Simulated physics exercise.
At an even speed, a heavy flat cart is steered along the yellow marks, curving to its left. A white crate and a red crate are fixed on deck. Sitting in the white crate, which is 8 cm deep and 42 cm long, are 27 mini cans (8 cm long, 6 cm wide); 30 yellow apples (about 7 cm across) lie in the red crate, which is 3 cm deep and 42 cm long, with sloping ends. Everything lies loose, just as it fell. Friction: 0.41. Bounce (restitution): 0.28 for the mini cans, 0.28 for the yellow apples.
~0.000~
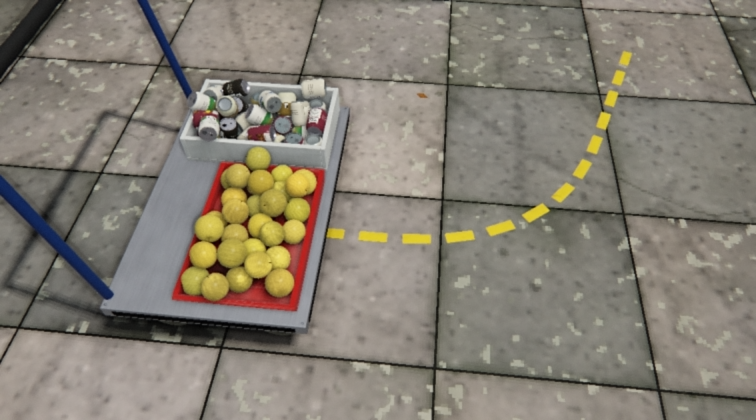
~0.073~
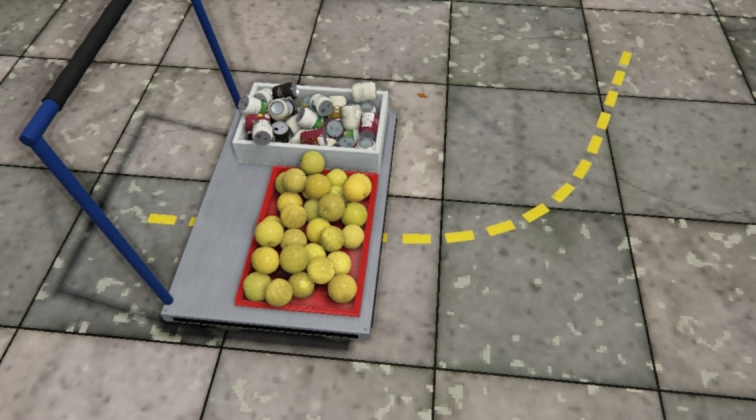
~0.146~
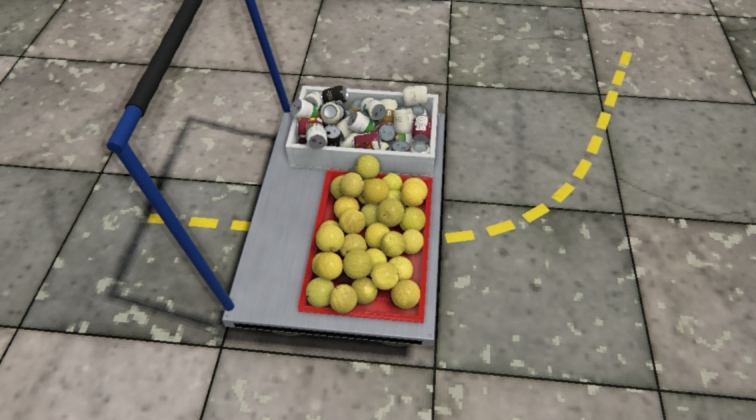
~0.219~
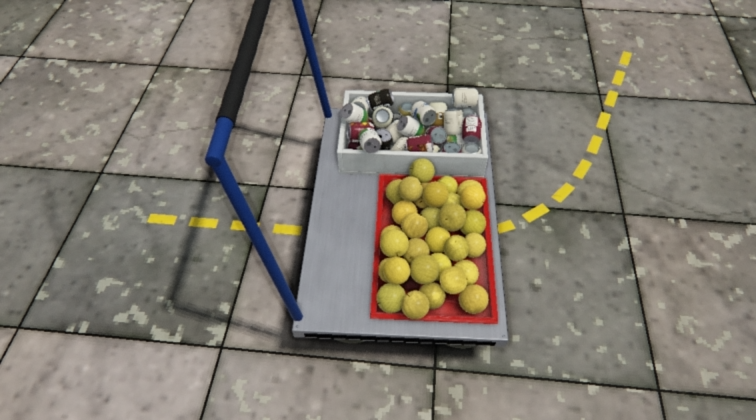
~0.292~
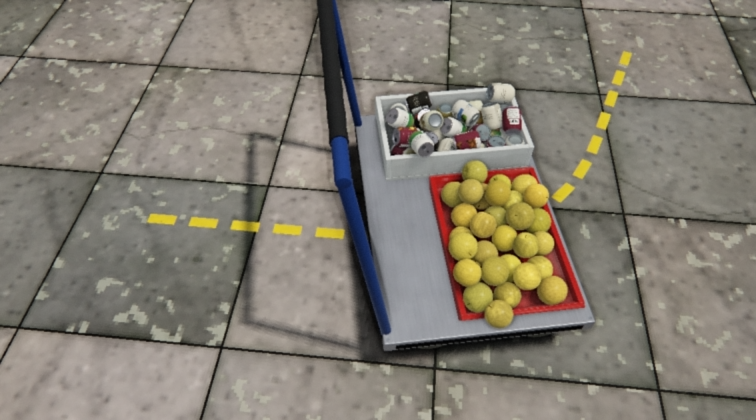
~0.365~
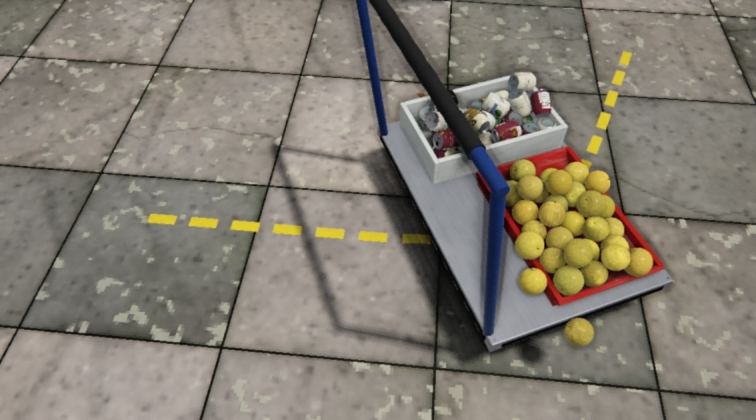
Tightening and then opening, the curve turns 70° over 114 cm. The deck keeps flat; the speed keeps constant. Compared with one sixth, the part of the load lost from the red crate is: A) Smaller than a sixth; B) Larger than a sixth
The answer is B.
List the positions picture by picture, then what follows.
In the first picture (places track the rim corner closest to us here, unless another is named), red crate (292, 306); white crate (by its farthest rim corner) (209, 81); heading changed by 0°, 0 cm rolled; all still inside.
The second picture shows red crate (356, 311); white crate (258, 84); heading changed by 0°, 16 cm rolled.
The third picture shows red crate (421, 317); white crate (306, 87); heading changed by 0°, 33 cm rolled.
The fourth picture shows red crate (495, 319); white crate (349, 92); heading changed by 3°, 49 cm rolled.
The fifth picture shows red crate (582, 302); white crate (380, 98); heading changed by 12°, 66 cm rolled; 1 out, the lowest apple at (499, 314).
The sixth picture shows red crate (661, 265); white crate (405, 103); heading changed by 26°, 82 cm rolled; 3 out, the lowest apple at (579, 332).
After 0.41 s, the white crate is down by 1 of 27 and the red crate is down by 4 of 30.
After 0.51 s, the white crate is down by 1 of 27 and the red crate is down by 6 of 30.
After 0.66 s, the white crate is down by 1 of 27 and the red crate is down by 14 of 30.
When it is over (at 1.12 s), the white crate is down by 2 of 27 and the red crate is down by 17 of 30. Asked share, 17 of 30, 57 per cent.
